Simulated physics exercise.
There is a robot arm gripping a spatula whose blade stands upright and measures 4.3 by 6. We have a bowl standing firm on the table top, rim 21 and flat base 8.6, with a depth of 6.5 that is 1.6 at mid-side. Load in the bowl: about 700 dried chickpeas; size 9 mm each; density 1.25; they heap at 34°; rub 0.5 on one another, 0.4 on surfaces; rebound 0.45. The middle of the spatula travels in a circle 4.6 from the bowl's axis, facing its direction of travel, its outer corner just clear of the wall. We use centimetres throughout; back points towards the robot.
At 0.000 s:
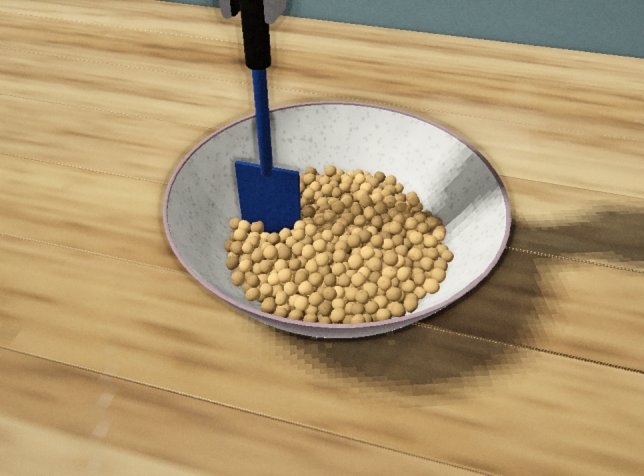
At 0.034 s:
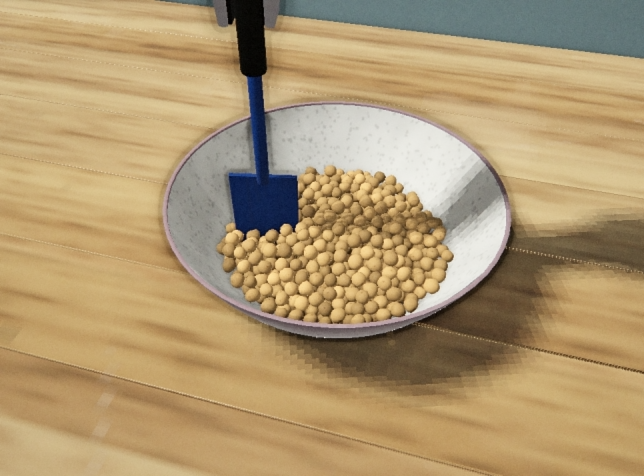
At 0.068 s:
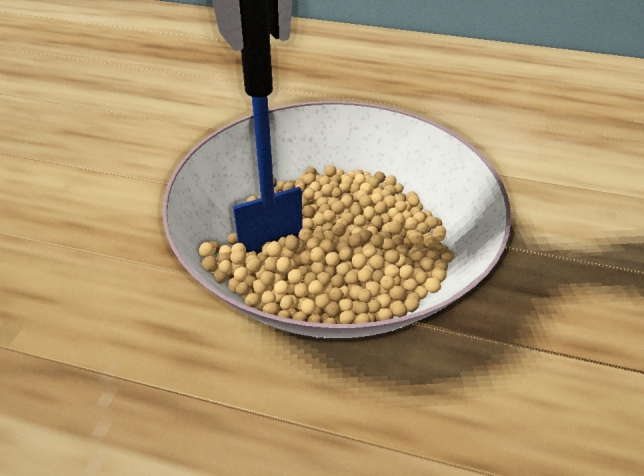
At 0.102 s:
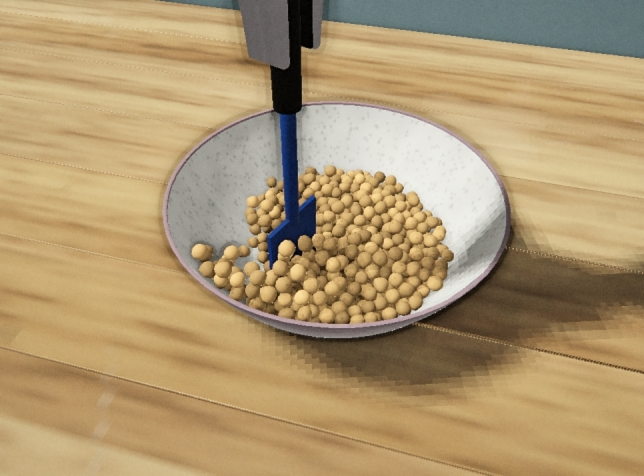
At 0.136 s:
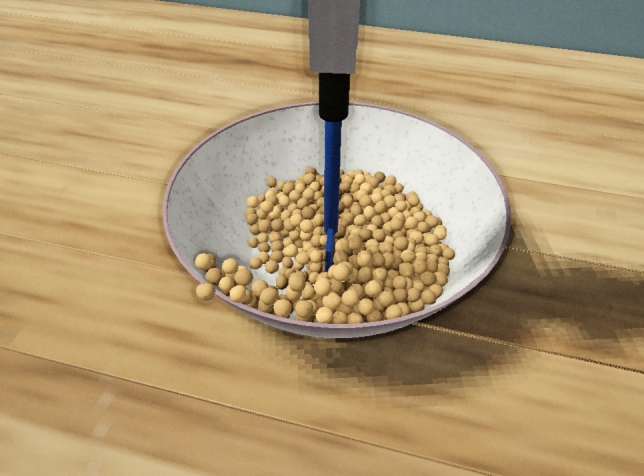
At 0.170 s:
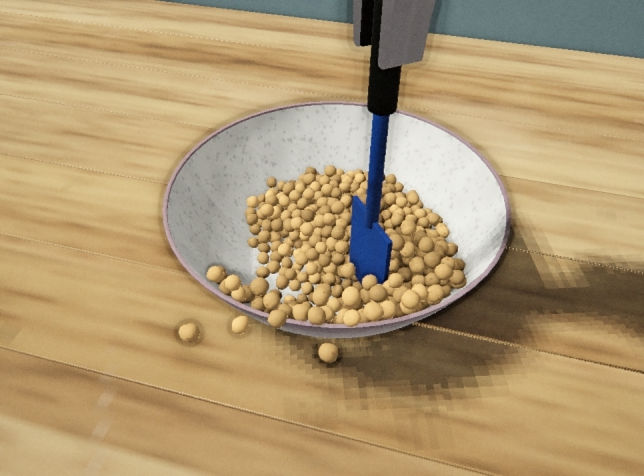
At first a robot arm holds a blue spatula upright at the left of a speckled white bowl of chickpeas. The blade sweeps along the near side toward the right, turning edge-on as it pushes through the pile, and a few chickpeas spill over the near rim onto the wooden table.
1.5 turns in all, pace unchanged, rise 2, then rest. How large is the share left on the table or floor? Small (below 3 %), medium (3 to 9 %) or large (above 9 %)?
It is large.
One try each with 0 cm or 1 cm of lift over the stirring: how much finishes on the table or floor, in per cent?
20 and 15 %.
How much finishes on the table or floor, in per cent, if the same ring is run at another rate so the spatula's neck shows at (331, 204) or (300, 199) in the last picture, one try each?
About 5 and 0 %.
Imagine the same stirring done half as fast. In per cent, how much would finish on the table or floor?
0 per cent.
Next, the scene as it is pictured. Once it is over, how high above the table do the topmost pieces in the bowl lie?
6.0 cm, roughly.
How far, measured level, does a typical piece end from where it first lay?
Near 6 cm.
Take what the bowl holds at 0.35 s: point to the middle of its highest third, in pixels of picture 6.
Look near (331, 154) for its middle.
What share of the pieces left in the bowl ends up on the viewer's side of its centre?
About 50 per cent.
By 0.35 s, 287° round, highest piece 9 above the table; 637 in the bowl, 30 on the table or floor, 28 in flight or on the tool.
By 0.53 s, 84° round, highest piece 8 above the table; 608 in the bowl, 78 on the table or floor, 9 in flight or on the tool.
By 0.82 s, 180° round, highest piece 7 above the table; 606 in the bowl, 89 on the table or floor.
By 1.52 s, 180° round, highest piece 7 above the table; 606 in the bowl, 89 on the table or floor.
Final count, 606 in the bowl, 89 on the table or floor. That is 13 % on the table or floor.
